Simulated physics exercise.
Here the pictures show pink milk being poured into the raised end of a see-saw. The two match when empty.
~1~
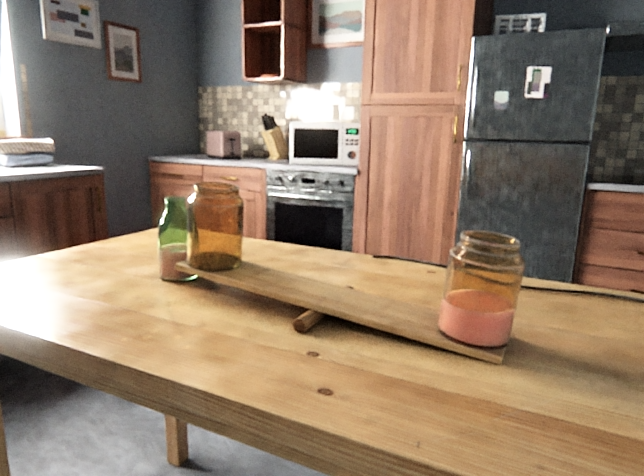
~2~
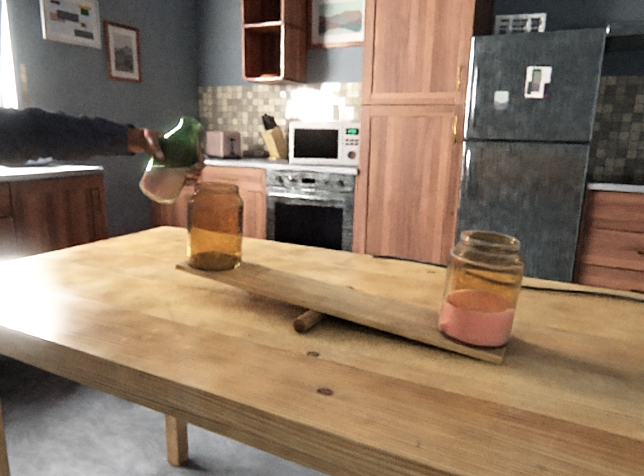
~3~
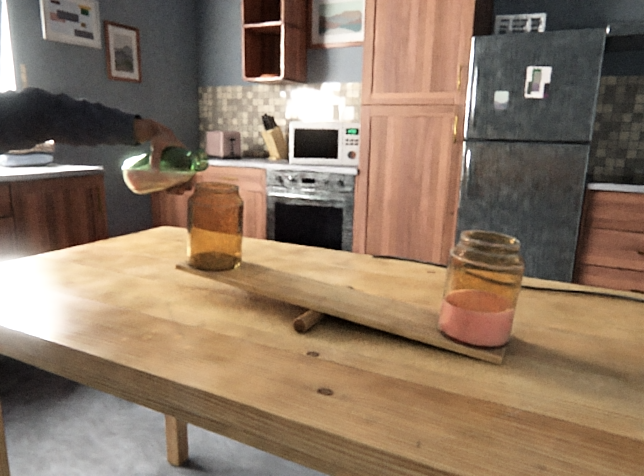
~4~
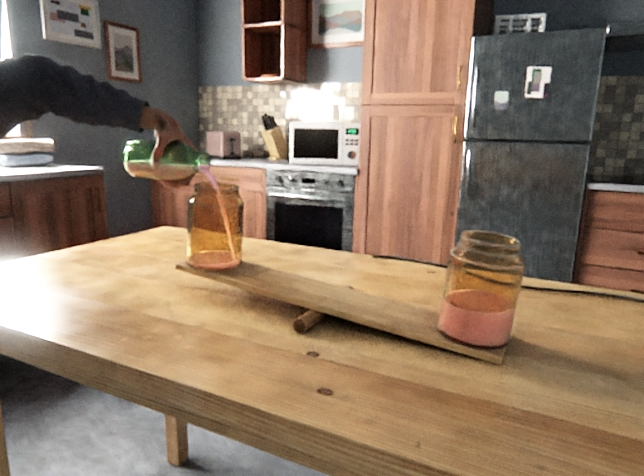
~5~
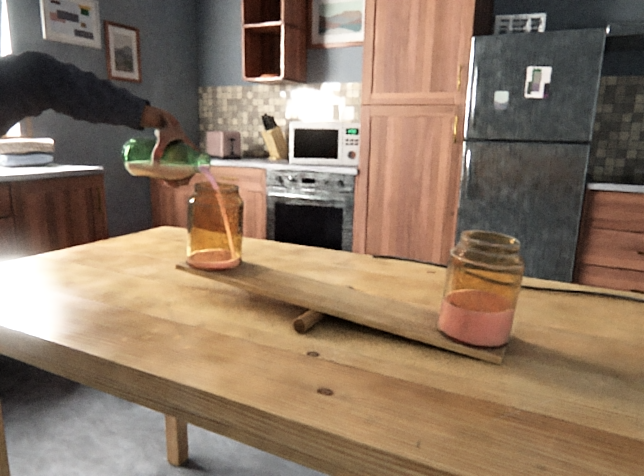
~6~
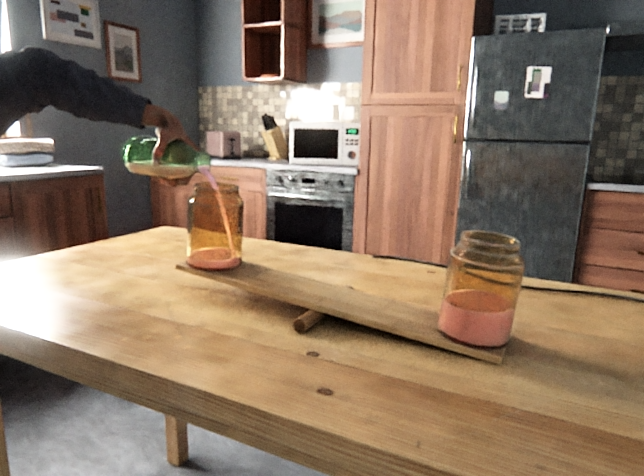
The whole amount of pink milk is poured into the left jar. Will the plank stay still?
Yes, it stays still.
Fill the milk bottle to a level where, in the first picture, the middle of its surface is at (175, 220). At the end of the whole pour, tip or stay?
Tilts the other way.
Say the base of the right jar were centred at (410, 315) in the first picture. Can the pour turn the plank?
Here it tilts the other way.
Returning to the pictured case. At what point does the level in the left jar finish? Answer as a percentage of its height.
It comes up to around 20 percent.
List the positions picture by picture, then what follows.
The first frame shows before the pour; milk bottle (177, 236) about a third full; left jar (216, 223) empty, raised; right jar (482, 285) about a third full, on the low side.
In the second frame, the milk bottle is on its way; rolling pin (302, 324); left jar (216, 223) empty.
The third frame shows the pink milk nears the lip; milk bottle (170, 167) tipped 75° with all of its load; left jar (216, 223) empty.
The fourth frame shows pouring; rolling pin (302, 324); left jar nearly empty, surface at (214, 257); right jar about a third full, surface at (479, 301).
The fifth frame shows pouring; milk bottle (171, 160) tipped 90° with about three quarters of its load; left jar (216, 223) nearly empty.
The sixth frame shows pouring; rolling pin (302, 324); left jar nearly empty, surface at (214, 255); right jar about a third full, surface at (479, 301).
A moment on, the left jar is nearly empty; the plank leans as before.
Further on, the left jar is about a quarter full; the plank leans as before.
When it is over, the left jar is about a quarter full; the plank leans as before.
